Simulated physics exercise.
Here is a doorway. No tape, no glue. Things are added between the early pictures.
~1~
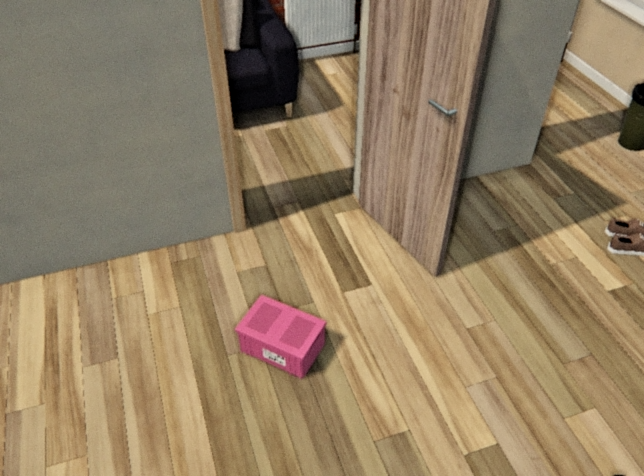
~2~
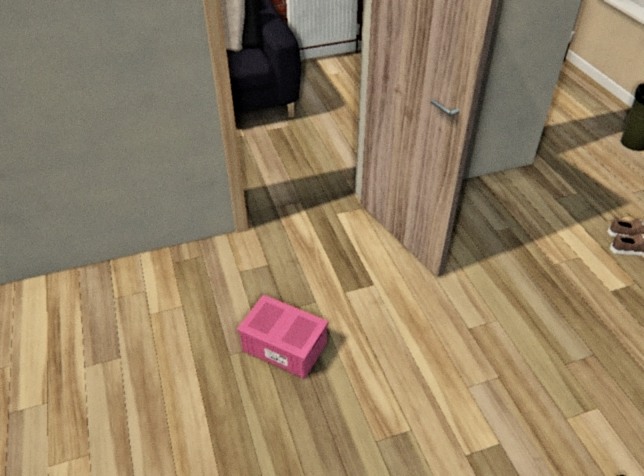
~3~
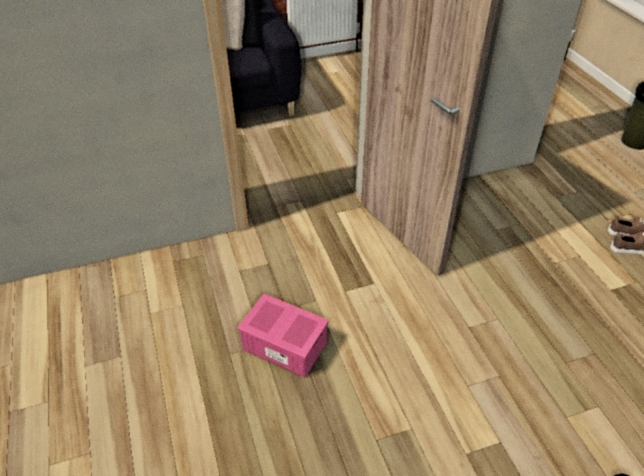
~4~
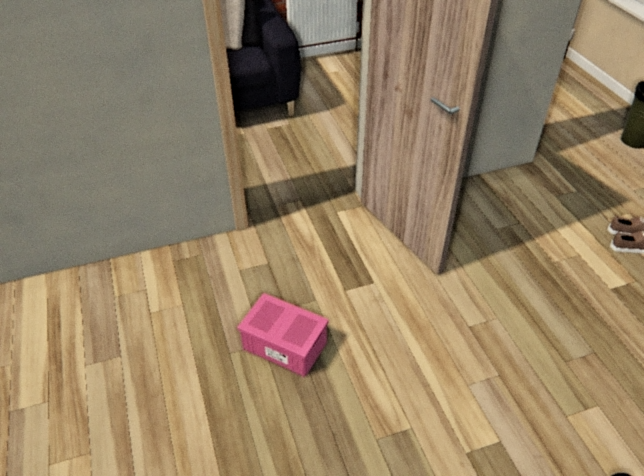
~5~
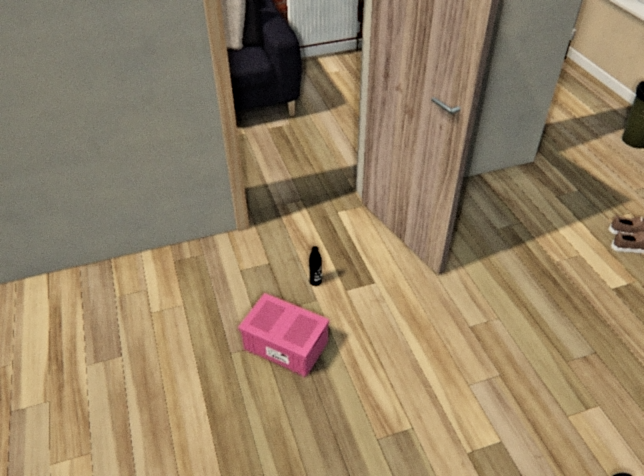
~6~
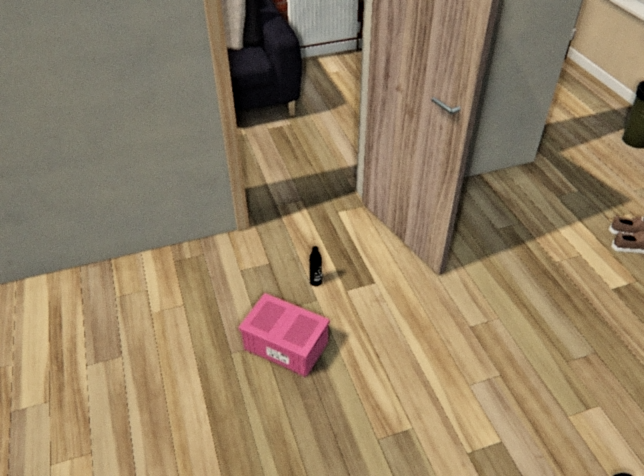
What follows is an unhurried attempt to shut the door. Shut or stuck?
The door shuts.
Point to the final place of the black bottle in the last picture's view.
Near (268, 248).
Then, 0.90 s past the last view, door at 80°.
Then, 1.60 s past the last view, door at 48°; black bottle displaced a little near (309, 264).
Then, 1.90 s past the last view, door at 36°; black bottle displaced well along near (284, 255).
Then, 2.30 s past the last view, door at 19°; black bottle displaced well along near (268, 248).
Finally, door at 0°; moved from the start, black bottle; pink tote still in place. Final places as the last picture's camera would see them, black bottle near (268, 248).
